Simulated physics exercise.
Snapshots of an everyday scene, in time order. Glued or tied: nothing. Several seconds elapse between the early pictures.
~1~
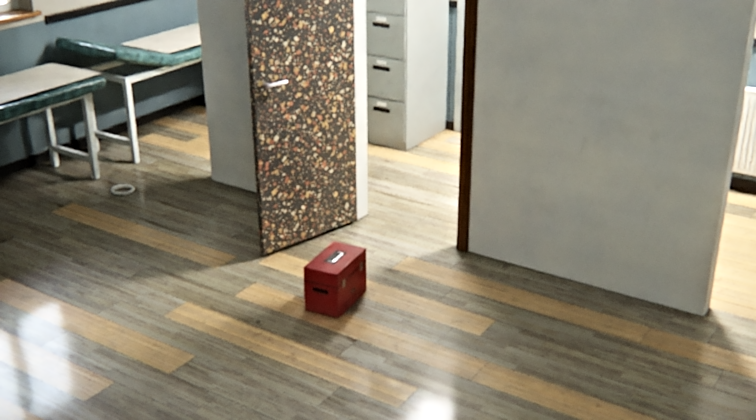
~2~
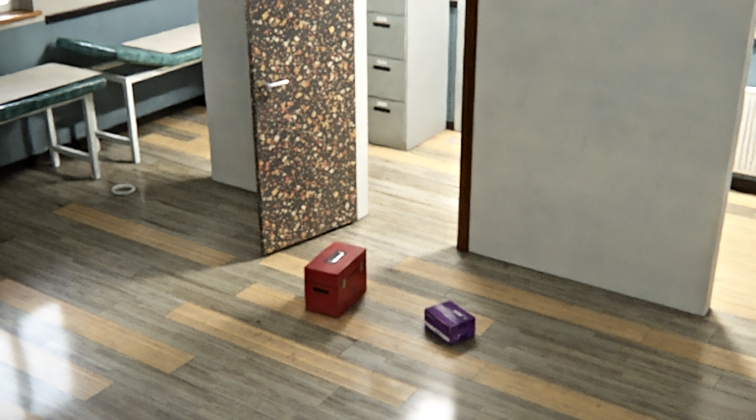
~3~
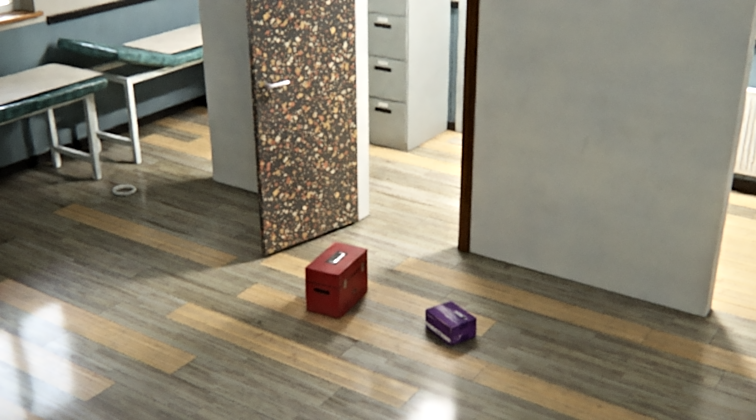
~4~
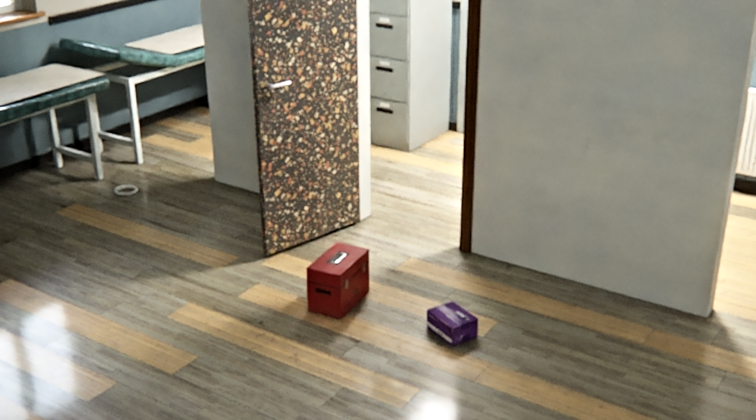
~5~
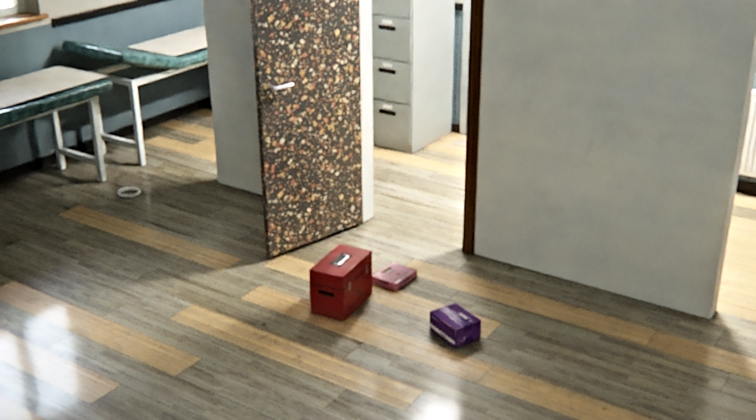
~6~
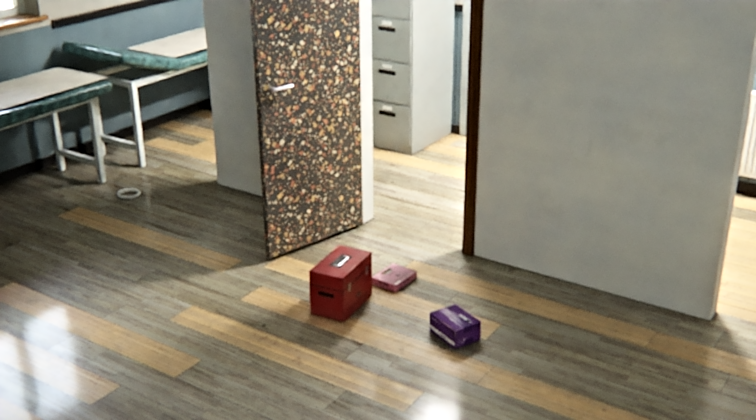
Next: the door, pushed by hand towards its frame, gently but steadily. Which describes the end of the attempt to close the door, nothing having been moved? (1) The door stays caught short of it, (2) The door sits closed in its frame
The door sits closed in its frame (2).
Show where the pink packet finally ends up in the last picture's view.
In the last picture, near pixel (414, 281).
Then, 0.70 s later than the last frame, door at 82°.
Then, 1.20 s later than the last frame, door at 51°.
Then, 1.40 s later than the last frame, door at 38°; pink packet moved a little near (409, 280).
Then, 1.80 s later than the last frame, door at 11°; pink packet moved a little near (414, 281).
When it is over, door at 0°; all 3 as before. End places, in pixels of the last picture, pink packet near (414, 281).
